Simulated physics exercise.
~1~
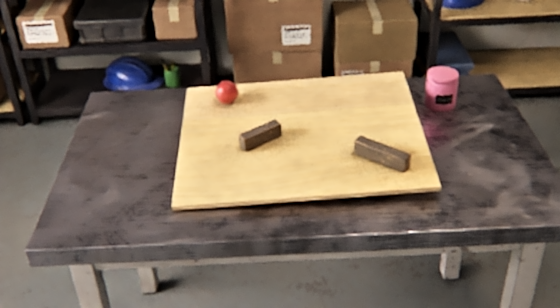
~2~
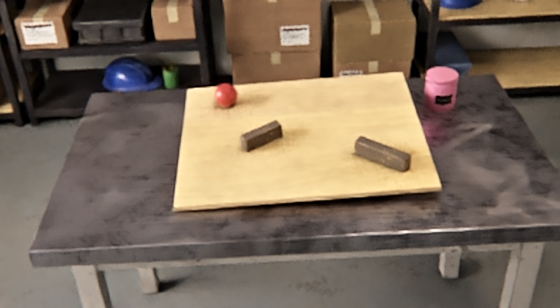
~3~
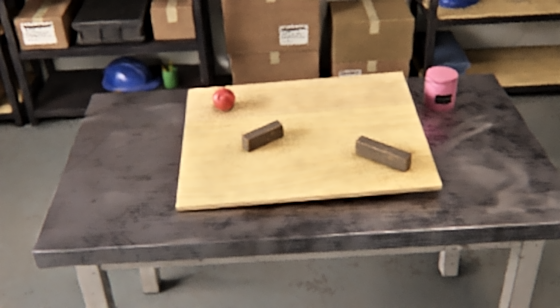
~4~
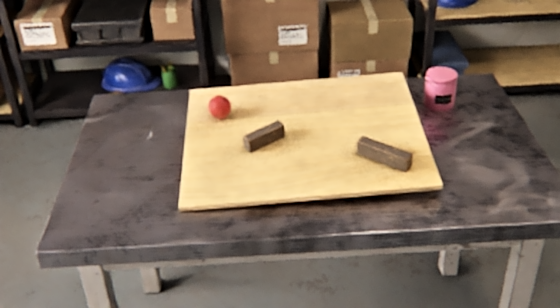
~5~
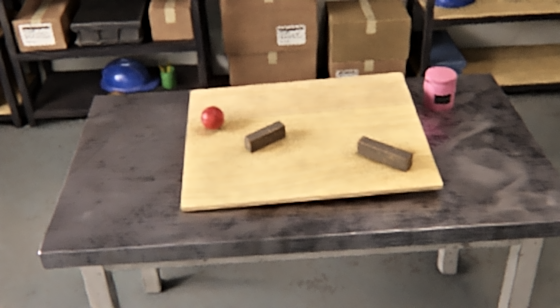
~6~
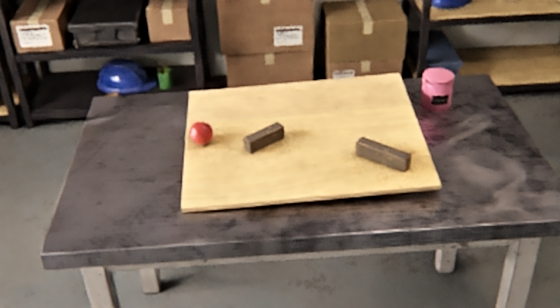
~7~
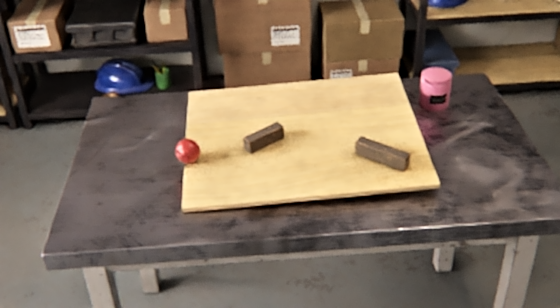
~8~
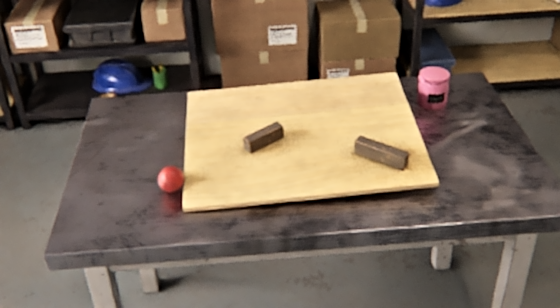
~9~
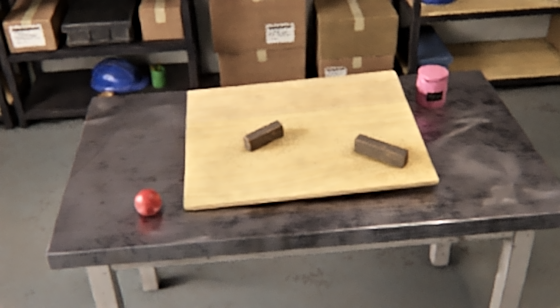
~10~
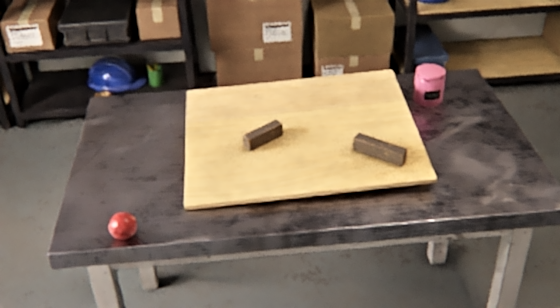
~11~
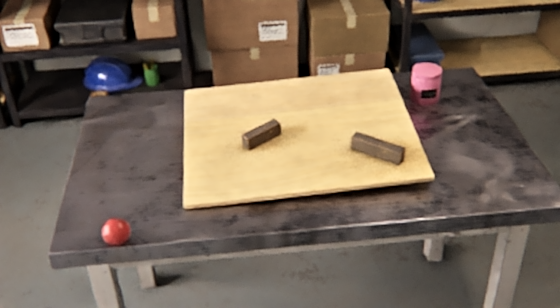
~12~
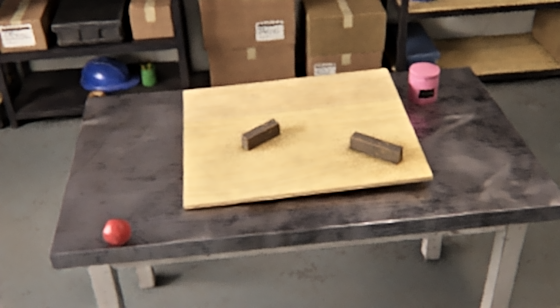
At first, a red apple sits near the upper left corner of a tilted pale wooden board on a dark table, with two dark blocks fixed on the board and a pink jar standing beyond its far right corner. The apple barely moves, then starts rolling slowly towards the viewer. It gathers speed and curves left, passing clear of both blocks. It goes over the board's left edge onto the tabletop and keeps rolling left and nearer. Finally it slows and rests near the table's front left corner, while the jar stays in place.
